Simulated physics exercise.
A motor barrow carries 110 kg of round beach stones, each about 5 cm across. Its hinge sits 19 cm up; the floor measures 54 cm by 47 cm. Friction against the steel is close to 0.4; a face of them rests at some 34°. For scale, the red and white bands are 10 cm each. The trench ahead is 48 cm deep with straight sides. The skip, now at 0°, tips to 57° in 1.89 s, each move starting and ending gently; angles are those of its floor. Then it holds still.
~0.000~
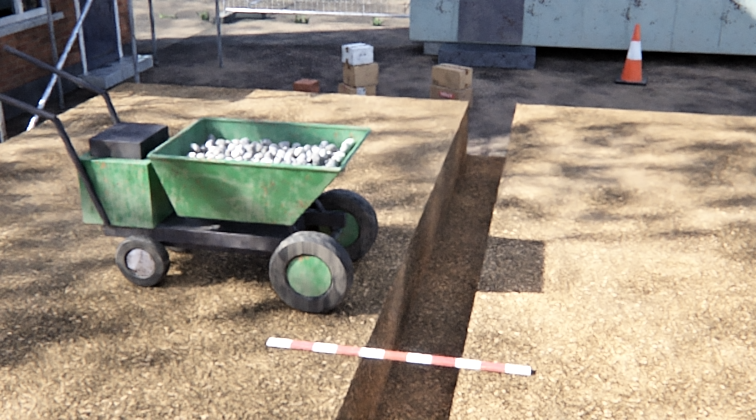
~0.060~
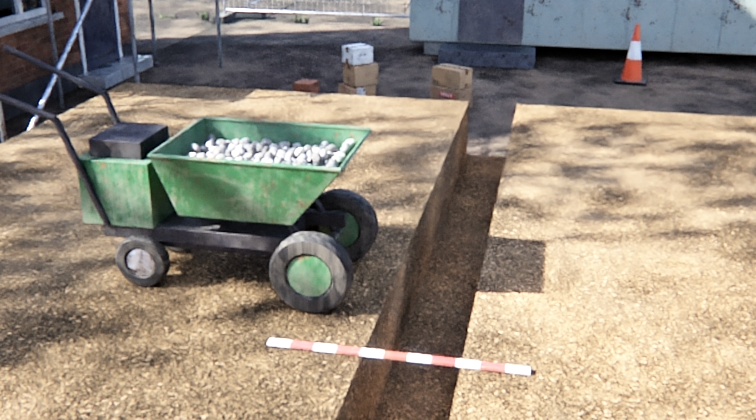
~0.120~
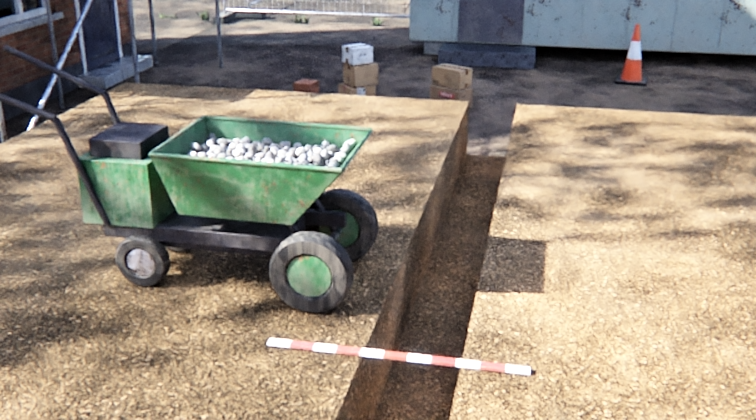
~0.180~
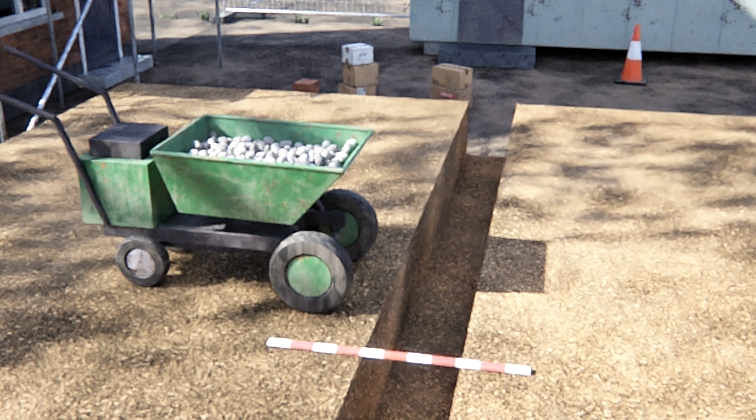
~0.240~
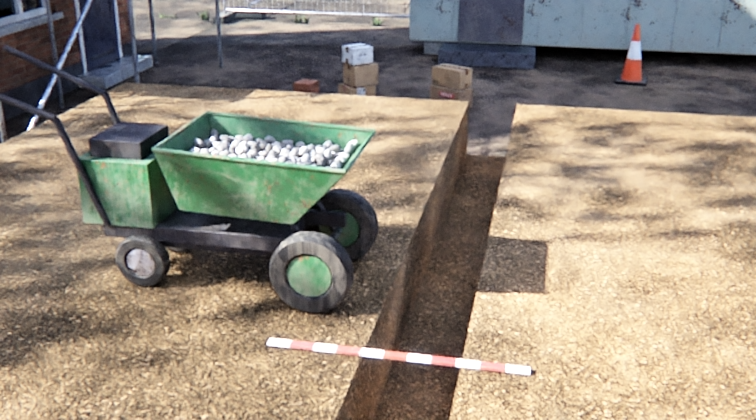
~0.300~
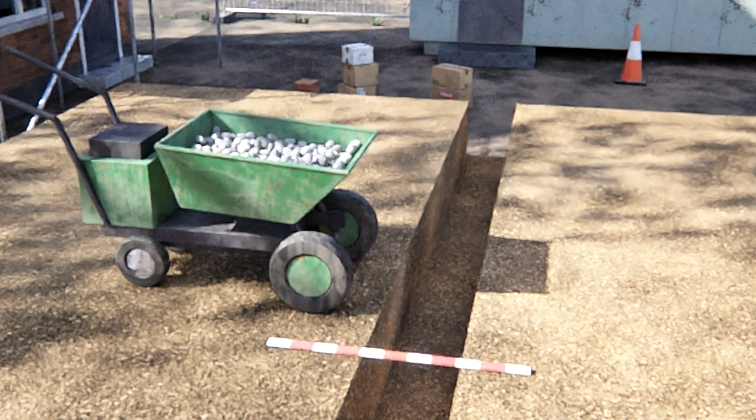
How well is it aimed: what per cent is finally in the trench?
Close to 59 in a hundred.
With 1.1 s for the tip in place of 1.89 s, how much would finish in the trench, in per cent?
It would be near 50 per cent.
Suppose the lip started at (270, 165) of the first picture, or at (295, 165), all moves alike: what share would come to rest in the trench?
Near 80 per cent from the first place, 85 from the second.
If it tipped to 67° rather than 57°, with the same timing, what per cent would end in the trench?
It would be near 55 per cent.
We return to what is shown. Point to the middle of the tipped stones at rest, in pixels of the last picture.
Their middle is at about (453, 371).
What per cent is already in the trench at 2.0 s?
About 15 per cent by then.
After 1.4 s the floor is at 48°; 100 % in the skip; the foremost stones are at (412, 217).
After 2.0 s the floor is at 57°; 76 % in the skip, 17 % in the trench, 7 % past the trench; the foremost stones are at (515, 300).
After 2.3 s the floor is at 57°; 52 % in the skip, 28 % in the trench, 21 % past the trench; the foremost stones are at (592, 299).
After 4.3 s the floor is at 57°; 18 % in the skip, 59 % in the trench, 23 % past the trench; the foremost stones are at (642, 305).
